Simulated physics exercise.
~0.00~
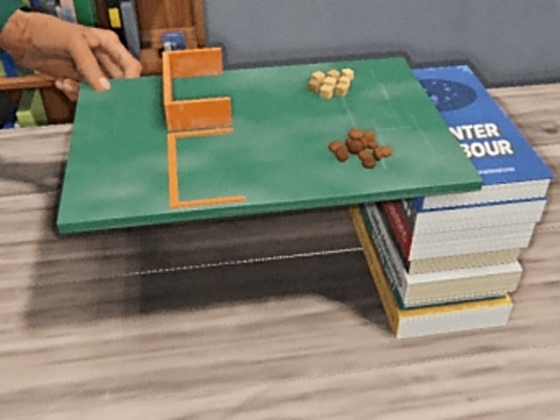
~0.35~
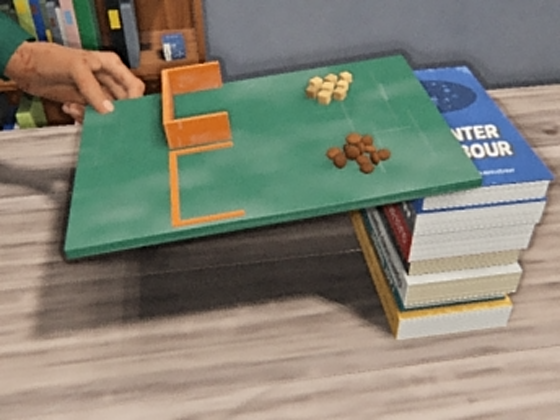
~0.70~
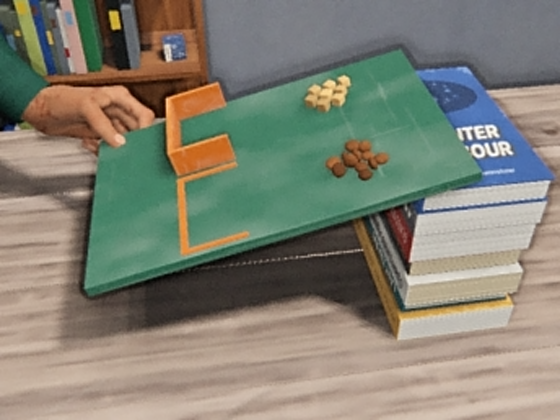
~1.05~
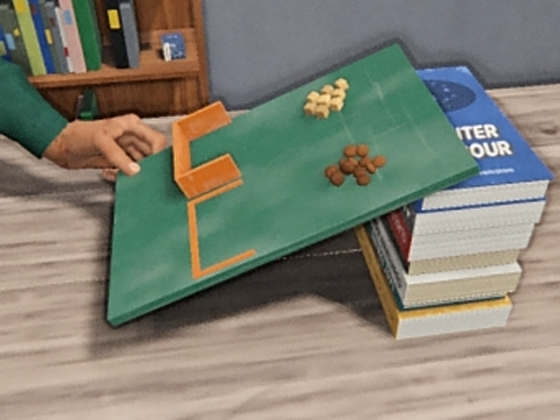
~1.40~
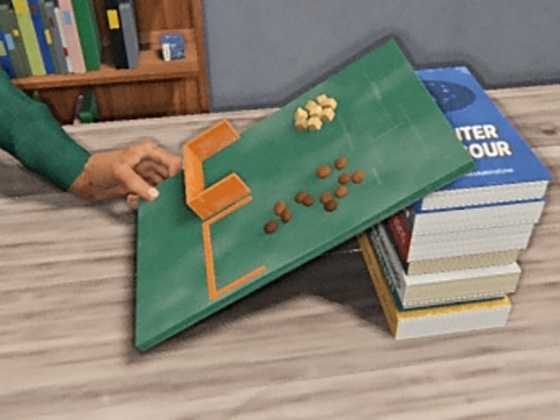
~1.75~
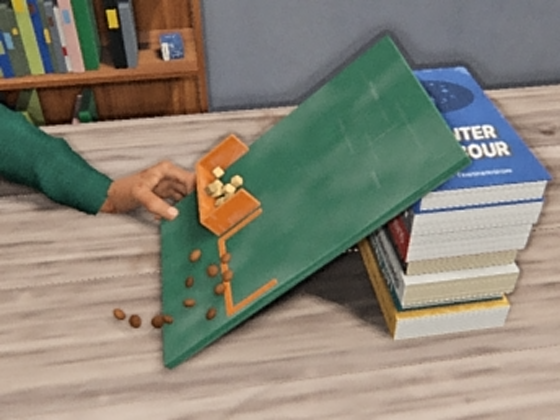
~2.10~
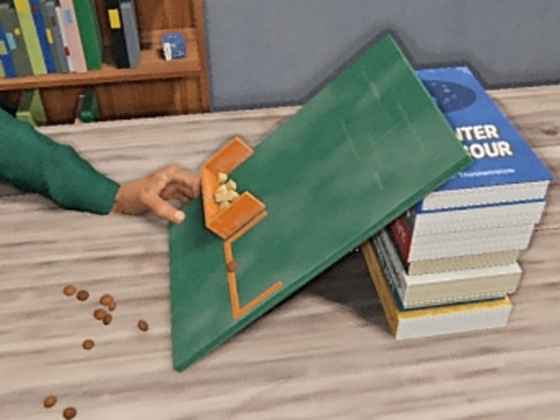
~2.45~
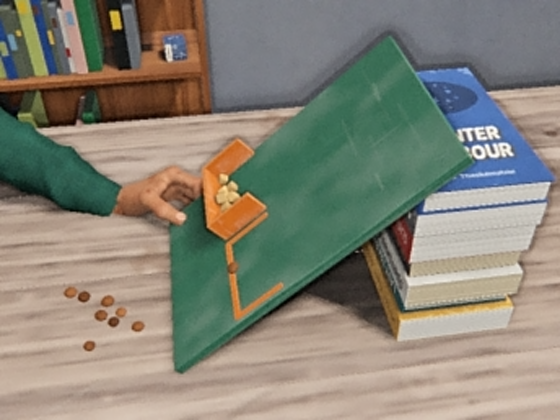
A green board spans a wooden tabletop, its right end on a stack of books and its left end held by a hand in a green sleeve, seen from slightly above with bookshelves behind. Pale yellow pieces sit toward the back and brown ones nearer, each with an orange barrier to the left. The hand lowers its end, steepening the board, and the brown pieces begin sliding, followed by the yellow. Most brown pieces pass their low barrier and scatter across the table at left. The yellow pieces end bunched against their taller barrier as the board rests steeply tilted.
